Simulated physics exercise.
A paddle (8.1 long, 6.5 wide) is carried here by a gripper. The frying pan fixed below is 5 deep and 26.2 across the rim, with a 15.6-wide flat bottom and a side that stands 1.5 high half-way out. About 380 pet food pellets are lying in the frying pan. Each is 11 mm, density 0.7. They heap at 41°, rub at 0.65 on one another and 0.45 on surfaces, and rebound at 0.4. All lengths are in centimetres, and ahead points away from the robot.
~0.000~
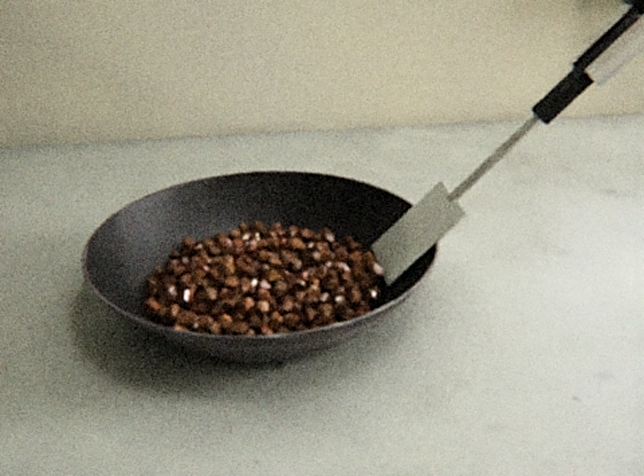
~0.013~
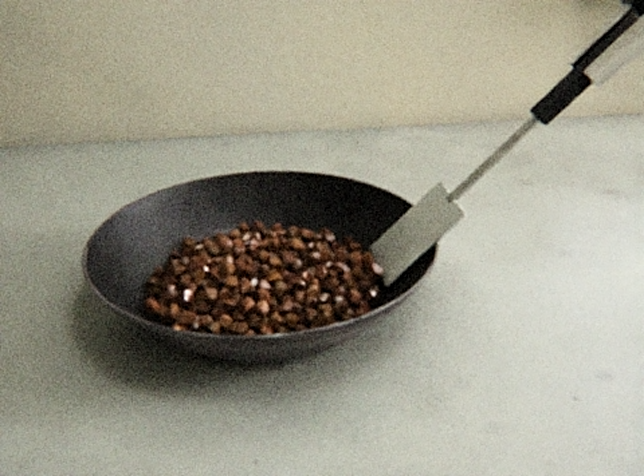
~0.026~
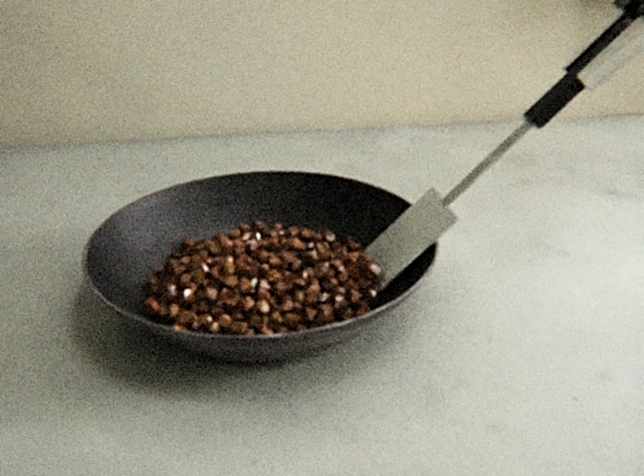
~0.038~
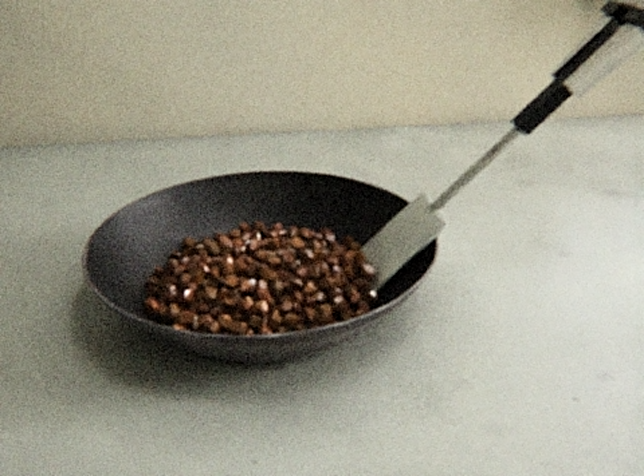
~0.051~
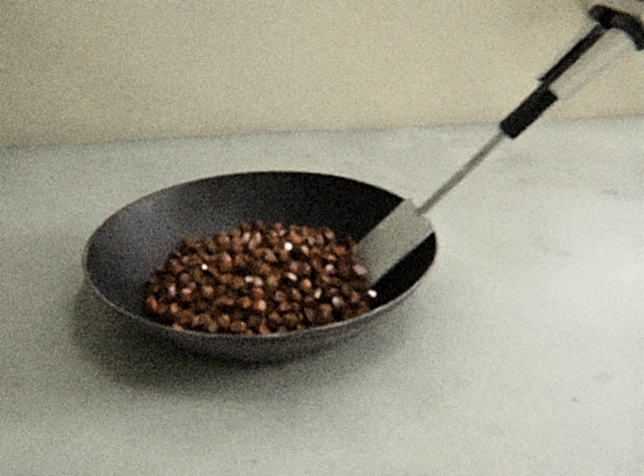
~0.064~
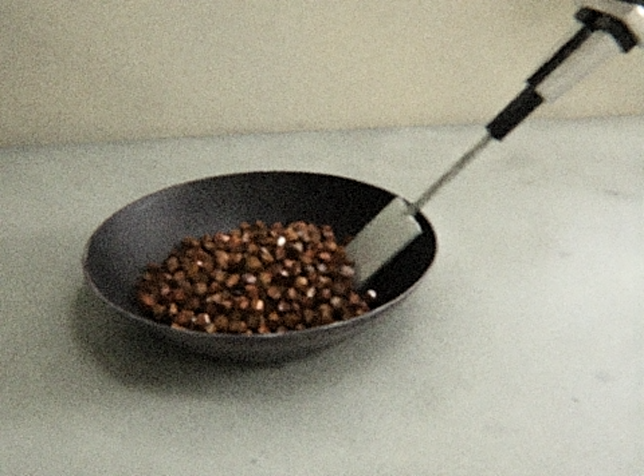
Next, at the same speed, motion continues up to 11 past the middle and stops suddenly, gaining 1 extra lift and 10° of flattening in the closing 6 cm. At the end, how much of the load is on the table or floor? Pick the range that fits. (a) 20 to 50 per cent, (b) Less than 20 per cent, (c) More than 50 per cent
The answer is a.
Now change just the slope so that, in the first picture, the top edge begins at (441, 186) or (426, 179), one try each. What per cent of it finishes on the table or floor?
Close to 35 and 35 percent respectively.
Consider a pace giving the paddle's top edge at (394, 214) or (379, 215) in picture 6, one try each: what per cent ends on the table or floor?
I'd estimate close to 35 and 40 in a hundred.
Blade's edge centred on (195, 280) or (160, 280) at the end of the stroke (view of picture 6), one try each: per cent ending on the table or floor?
Try 1: Approx. 0 %; try 2: Approx. 5 %.
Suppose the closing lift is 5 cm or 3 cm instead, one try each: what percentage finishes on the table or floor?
Result: Approx. 30 % and 35 %, one try each.
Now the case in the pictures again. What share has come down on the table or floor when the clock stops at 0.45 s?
20 %.
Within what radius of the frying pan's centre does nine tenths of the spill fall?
Seen from above, roughly 35 cm.
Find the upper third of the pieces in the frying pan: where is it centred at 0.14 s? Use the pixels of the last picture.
Centre estimated at around (192, 272).
After 0.14 s, sloping 45°, highest piece 5 above the table; 378 in the frying pan.
After 0.21 s, sloping 43°, highest piece 7 above the table; 375 in the frying pan, 3 on the blade or in flight.
After 0.45 s, sloping 35°, highest piece 8 above the table; 236 in the frying pan, 67 on the table or floor, 75 on the blade or in flight.
After 1.50 s, sloping 35°, highest piece 6 above the table; 236 in the frying pan, 142 on the table or floor.
In the end, 236 in the frying pan, 142 on the table or floor. That is 38 % on the table or floor.
